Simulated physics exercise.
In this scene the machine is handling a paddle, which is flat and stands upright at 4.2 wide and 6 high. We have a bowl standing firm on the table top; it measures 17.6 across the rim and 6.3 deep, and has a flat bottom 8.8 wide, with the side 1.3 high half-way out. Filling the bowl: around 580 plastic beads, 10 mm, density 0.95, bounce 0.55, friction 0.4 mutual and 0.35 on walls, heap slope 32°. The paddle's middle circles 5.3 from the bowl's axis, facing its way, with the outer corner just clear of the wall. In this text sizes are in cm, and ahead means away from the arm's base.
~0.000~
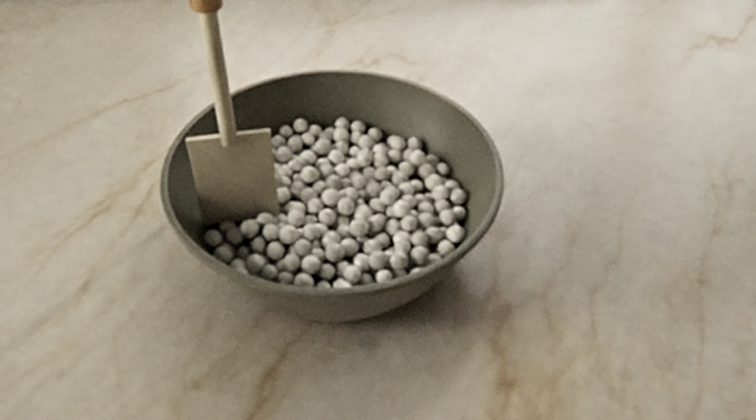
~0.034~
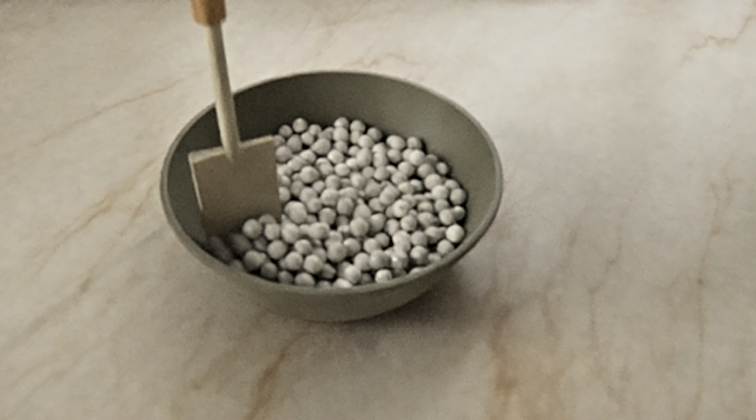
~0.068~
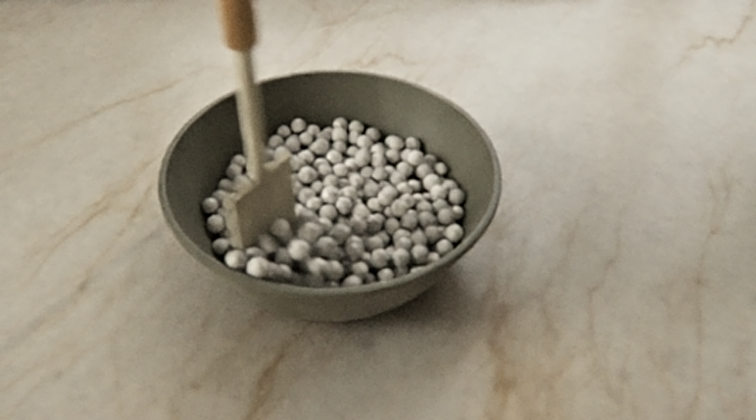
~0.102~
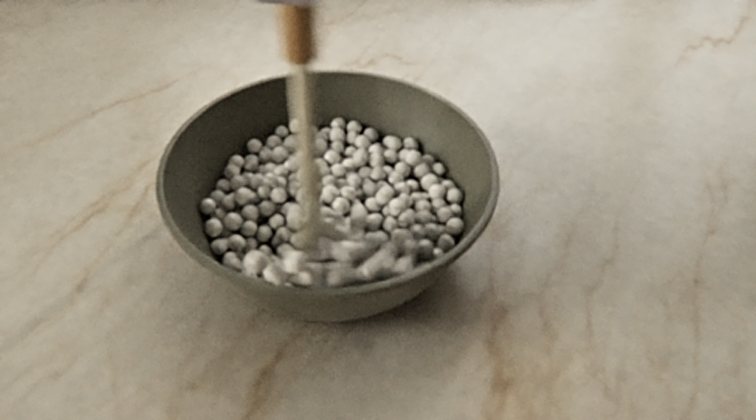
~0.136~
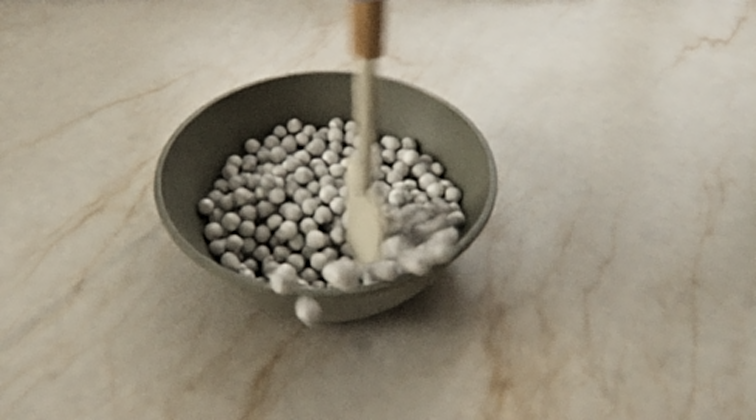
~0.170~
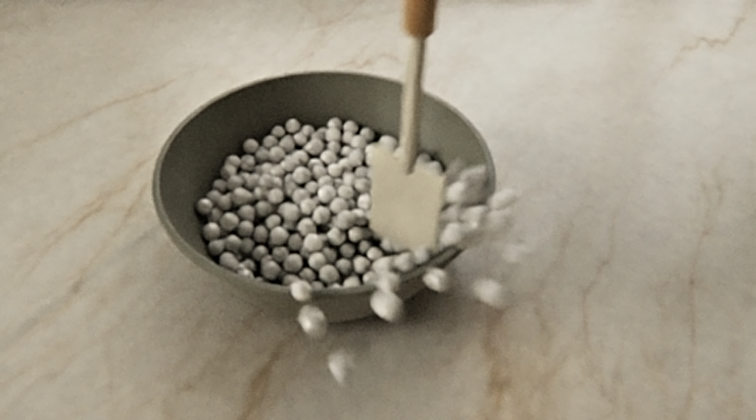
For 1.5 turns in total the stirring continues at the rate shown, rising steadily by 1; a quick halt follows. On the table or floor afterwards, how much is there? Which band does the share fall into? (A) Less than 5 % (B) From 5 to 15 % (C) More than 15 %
Option C: More than 15 %.
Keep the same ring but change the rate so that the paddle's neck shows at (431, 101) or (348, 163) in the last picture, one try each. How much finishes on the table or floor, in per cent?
Some 25 and 15 per cent respectively.
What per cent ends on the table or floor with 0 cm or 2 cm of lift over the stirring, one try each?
It comes to about 30 per cent and about 15 per cent.
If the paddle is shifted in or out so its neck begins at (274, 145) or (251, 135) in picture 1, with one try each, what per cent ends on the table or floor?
15 and 40 per cent.
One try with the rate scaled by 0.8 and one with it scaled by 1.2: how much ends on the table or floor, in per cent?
First try close to 15, second close to 25, in per cent.
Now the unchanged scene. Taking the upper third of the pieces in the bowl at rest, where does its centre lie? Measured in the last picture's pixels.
The centre sits around (338, 200) in the last picture.
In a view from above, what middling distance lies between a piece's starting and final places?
Some 1 centimetres or so.
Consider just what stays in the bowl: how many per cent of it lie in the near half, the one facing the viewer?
Close to 45 in a hundred.
After 0.35 s, 287° round, highest piece 9 above the table; 510 in the bowl, 36 on the table or floor, 35 in flight or on the tool.
After 0.53 s, 84° round, highest piece 9 above the table; 471 in the bowl, 88 on the table or floor, 22 in flight or on the tool.
After 0.82 s, 180° round, highest piece 5 above the table; 458 in the bowl, 123 on the table or floor.
After 1.52 s, 180° round, highest piece 5 above the table; 458 in the bowl, 123 on the table or floor.
At rest, 458 in the bowl, 123 on the table or floor. That is 21 % on the table or floor.
